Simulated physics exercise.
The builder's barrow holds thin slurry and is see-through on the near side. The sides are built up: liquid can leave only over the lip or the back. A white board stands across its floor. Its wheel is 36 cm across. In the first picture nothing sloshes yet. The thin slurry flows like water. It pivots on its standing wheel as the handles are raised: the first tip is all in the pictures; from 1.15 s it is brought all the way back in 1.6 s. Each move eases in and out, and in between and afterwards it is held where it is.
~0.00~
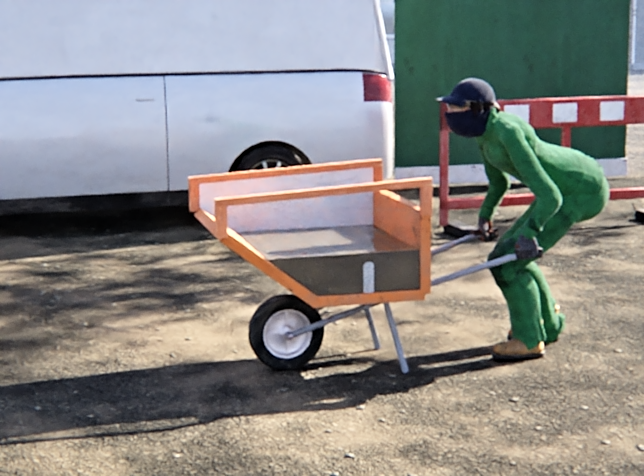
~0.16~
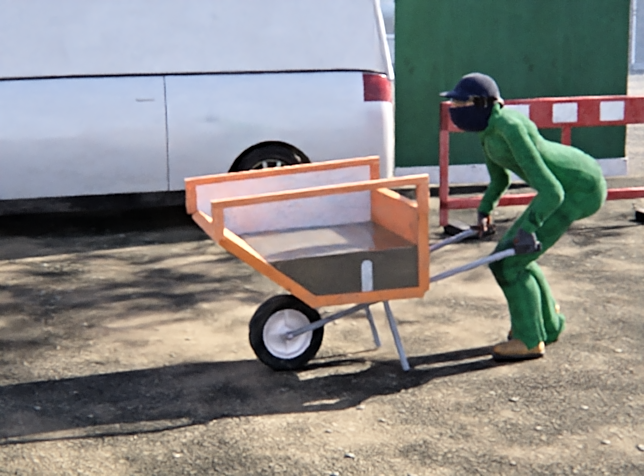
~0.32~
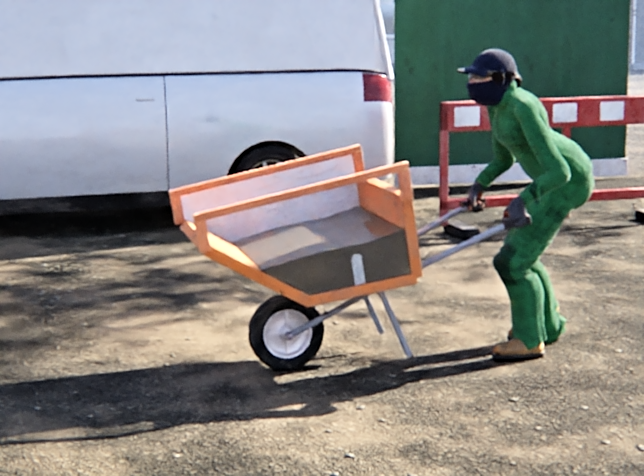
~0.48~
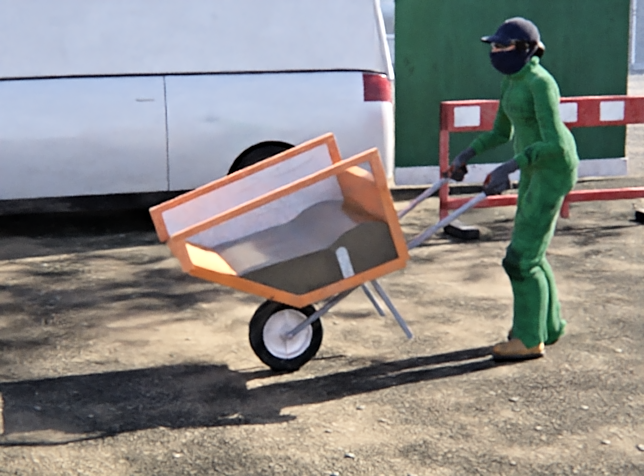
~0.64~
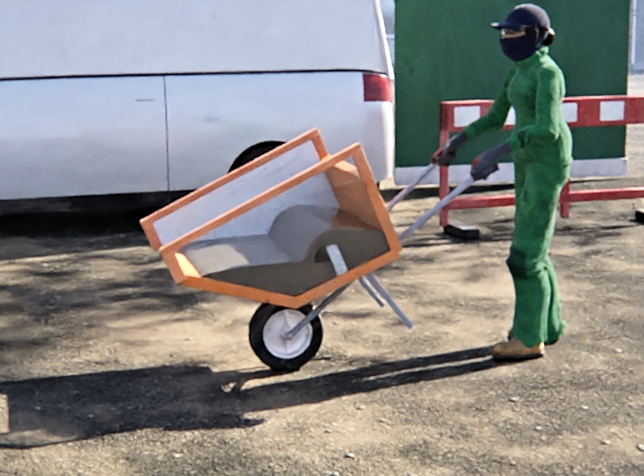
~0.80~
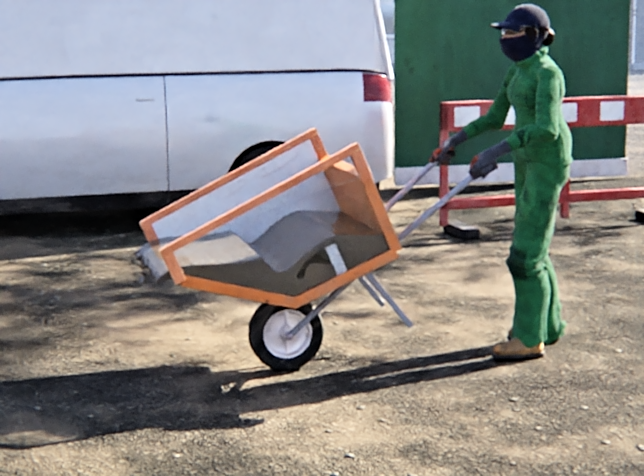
Gravel yard by white van, masked person in green standing up, tilting orange-framed wheelbarrow left, grey liquid beginning to trickle over its lip.
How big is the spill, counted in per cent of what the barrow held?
About 39 per cent.
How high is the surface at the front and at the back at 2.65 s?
Front 12 cm, back 14 cm.
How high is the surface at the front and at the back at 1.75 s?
About 12 cm in front and 8 cm behind.
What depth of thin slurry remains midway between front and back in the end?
Roughly 12 cm.
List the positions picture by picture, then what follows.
Level at the front (324, 256); level at the back (409, 251); the lip is at (227, 232); the front is on the left, in the first frame.
Level at the front (322, 256); level at the back (407, 248), in the second frame.
Level at the front (311, 255); level at the back (394, 234); tilt 8° forwards, in the third frame.
Level at the front (296, 258); level at the back (376, 223); tilt 18° forwards, in the fourth frame.
Level at the front (289, 262); level at the back (370, 229); tilt 23° forwards, in the fifth frame.
Level at the front (290, 267); level at the back (372, 235); tilt 23° forwards; the lip is at (184, 275); thin slurry is coming out, 3 per cent so far, in the sixth frame.
By 1.75 s the barrow is at 17° forwards, the surface stands 13 cm on the front, 8 cm on the back; the loss stands at 39 per cent, over the front.
By 2.65 s the surface stands 11 cm on the front, 14 cm on the back; the loss stands at 39 per cent, over the front.
By 3.55 s the surface stands 12 cm on the front, 12 cm on the back; the loss stands at 39 per cent, over the front.
By 5.64 s the loss stands at 39 per cent, over the front, 29 of 73 litres.
